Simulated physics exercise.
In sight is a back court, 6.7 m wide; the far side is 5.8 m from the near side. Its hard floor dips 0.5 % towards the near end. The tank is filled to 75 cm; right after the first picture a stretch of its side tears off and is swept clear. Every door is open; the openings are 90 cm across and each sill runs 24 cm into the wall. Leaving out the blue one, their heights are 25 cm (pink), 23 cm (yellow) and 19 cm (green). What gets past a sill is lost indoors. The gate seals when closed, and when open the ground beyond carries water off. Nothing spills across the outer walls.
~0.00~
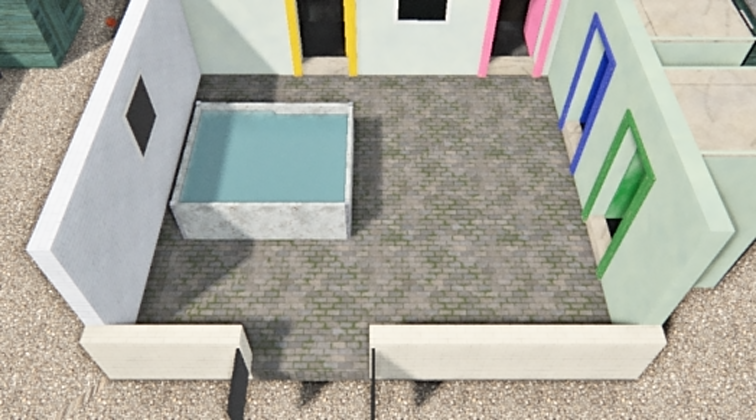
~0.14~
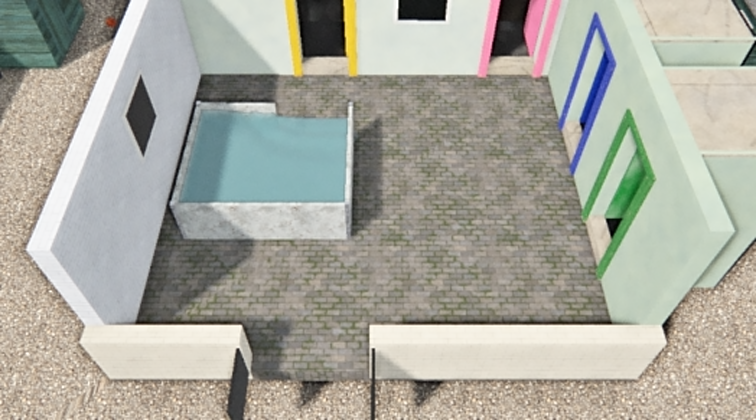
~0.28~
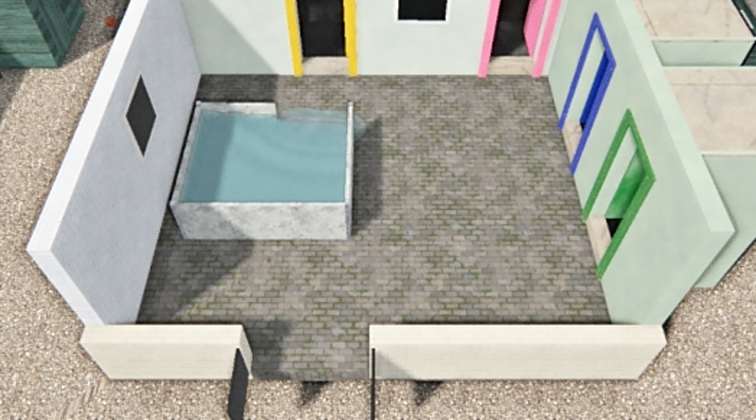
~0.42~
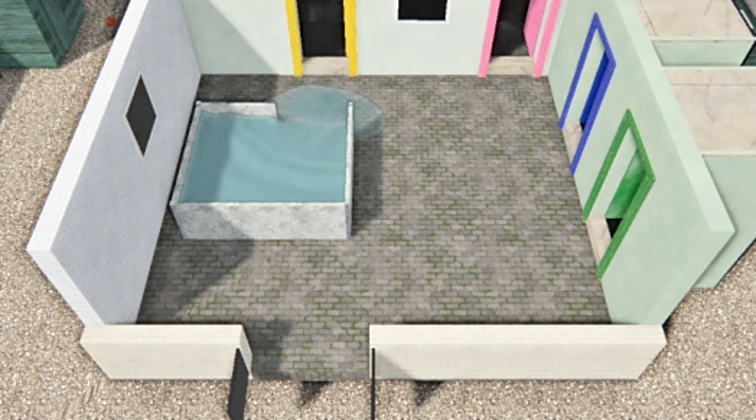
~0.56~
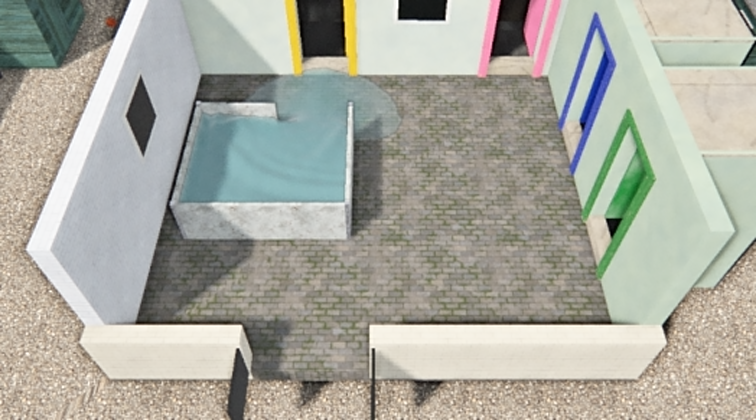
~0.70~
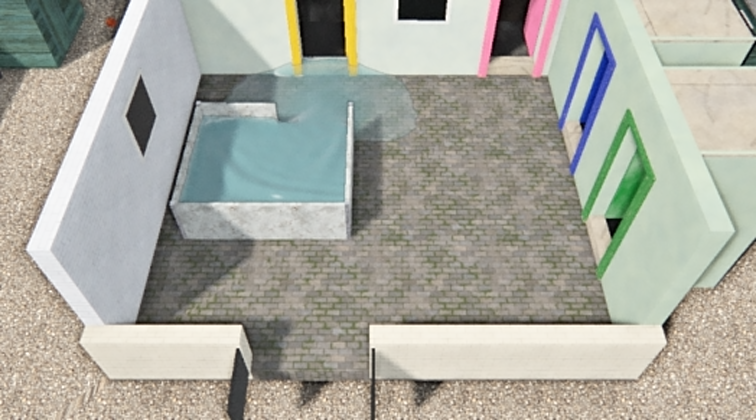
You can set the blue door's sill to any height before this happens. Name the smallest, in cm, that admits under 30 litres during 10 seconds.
At least 11.5 cm or so.
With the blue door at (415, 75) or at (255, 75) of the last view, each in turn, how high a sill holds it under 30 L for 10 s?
Roughly 16 and 15 cm.
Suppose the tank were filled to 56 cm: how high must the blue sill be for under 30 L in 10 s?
Some 8.5 cm.
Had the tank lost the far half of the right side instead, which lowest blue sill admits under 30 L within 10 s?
Some 23 cm.
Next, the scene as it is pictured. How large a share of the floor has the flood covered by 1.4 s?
Some 20 per cent of it.
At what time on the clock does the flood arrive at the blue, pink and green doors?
Blue 2.4 s, pink 1.6 s, green 3.2 s.
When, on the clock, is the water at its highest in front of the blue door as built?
Around 3.2 s.
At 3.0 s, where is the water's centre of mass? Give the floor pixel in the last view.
Near (322, 144).
After 1.4 s water covers 20 % of the floor, deepest (48 cm) near (333, 75); it has not reached the blue door.
After 3.0 s water covers 40 % of the floor, deepest (34 cm) near (202, 75); 18 cm at the blue door, 0 litres in over its 25 cm sill.
After 10.0 s water covers 100 % of the floor, deepest (14 cm) near (552, 354); 10 cm at the blue door, 0 litres in over its 25 cm sill.
At the blue door as built, the water arrived by 2.5 s and peaked near 18 cm at 3.2 s.
Run again over the same 10 s with other heights there, 56 litres in over 9.5 cm, 16 litres over 13 cm. The limit of 30 litres is kept from about 11.5 cm up.
